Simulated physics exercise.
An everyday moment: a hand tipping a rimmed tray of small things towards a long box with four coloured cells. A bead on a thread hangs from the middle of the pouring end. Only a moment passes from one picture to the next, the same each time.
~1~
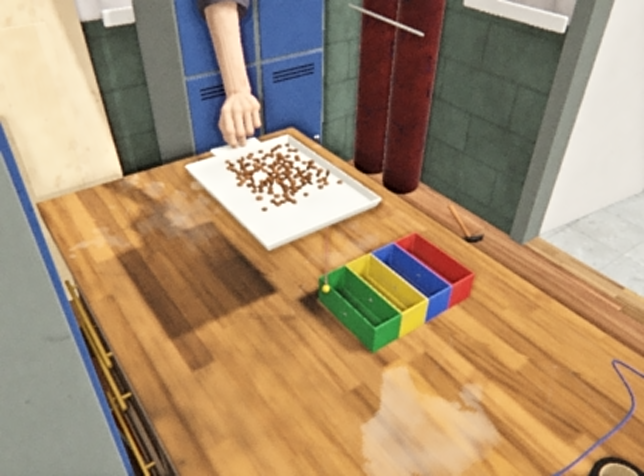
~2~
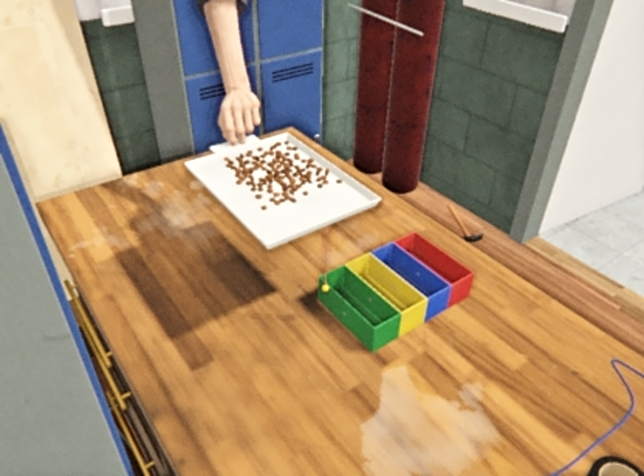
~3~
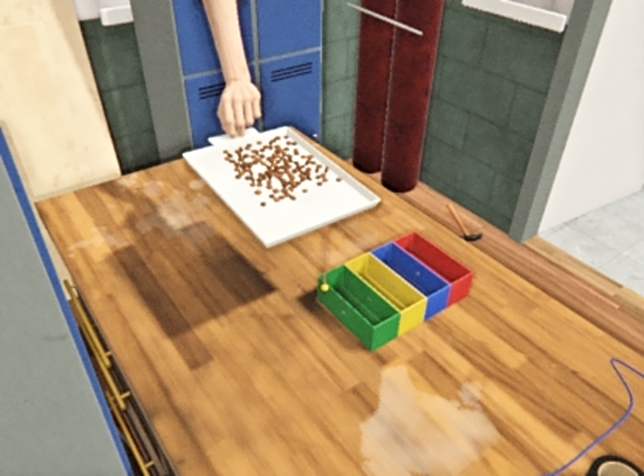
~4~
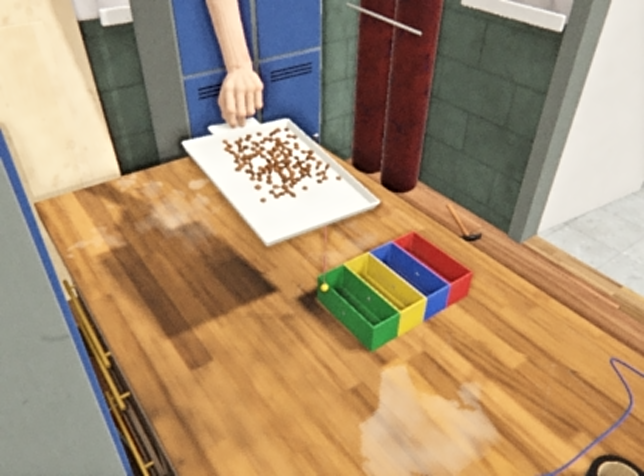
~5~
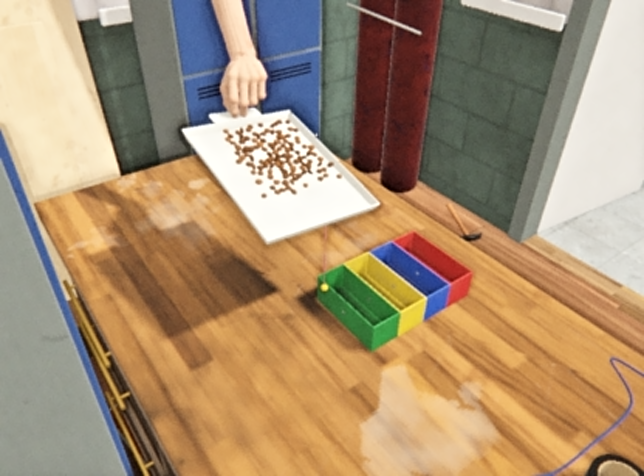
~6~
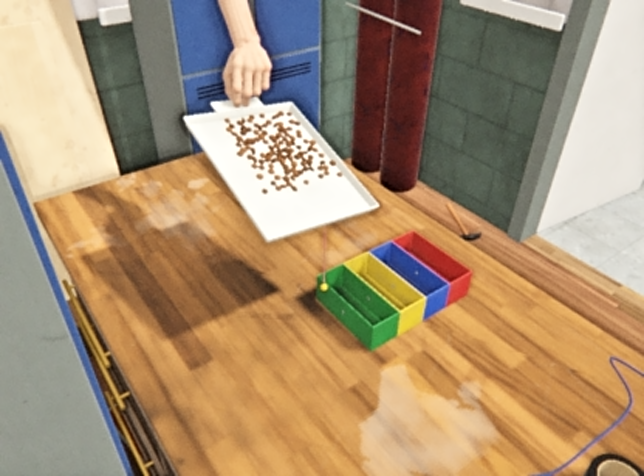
To begin with, a hand holds a white rimmed tray of small brown bits level on a wooden worktop, behind a box with green, yellow, blue and red cells. The hand then gradually raises the tray's far end, tilting it towards the box, while the bits shift very little.
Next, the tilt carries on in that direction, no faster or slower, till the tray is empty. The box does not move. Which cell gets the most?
Most goes to the yellow cell.
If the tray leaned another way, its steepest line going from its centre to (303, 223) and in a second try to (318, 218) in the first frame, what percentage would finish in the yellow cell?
Roughly 0 per cent, and 20 per cent.
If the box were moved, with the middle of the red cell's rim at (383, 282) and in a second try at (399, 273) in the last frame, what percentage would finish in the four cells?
Roughly 90 per cent, and 100 per cent.
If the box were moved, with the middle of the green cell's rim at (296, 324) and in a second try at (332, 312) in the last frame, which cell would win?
One: The cell in red. Two: The blue one.
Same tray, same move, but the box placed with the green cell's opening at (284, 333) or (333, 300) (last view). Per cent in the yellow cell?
The first gives 0 %, the second 40 %.
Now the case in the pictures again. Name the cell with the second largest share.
Next in line is the cell in green.
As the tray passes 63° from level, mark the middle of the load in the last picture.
Roughly at (362, 212).
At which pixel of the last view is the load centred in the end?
At about (386, 308).
Shortly afterwards, tray tipped steeply; near two thirds on the tray; near a third falling or outside the box.
Next, tray tipped past a quarter turn; near two thirds in the yellow cell; near a quarter in the green cell; a little in the blue cell; a little falling or outside the box.
Some moments later, tray tipped past a quarter turn; near two thirds in the yellow cell; near a quarter in the green cell; a little in the blue cell; a little falling or outside the box.
In the end, tray tipped past a quarter turn; near two thirds in the yellow cell; near a quarter in the green cell; a little in the blue cell; none at all in the red cell; a little outside the box.
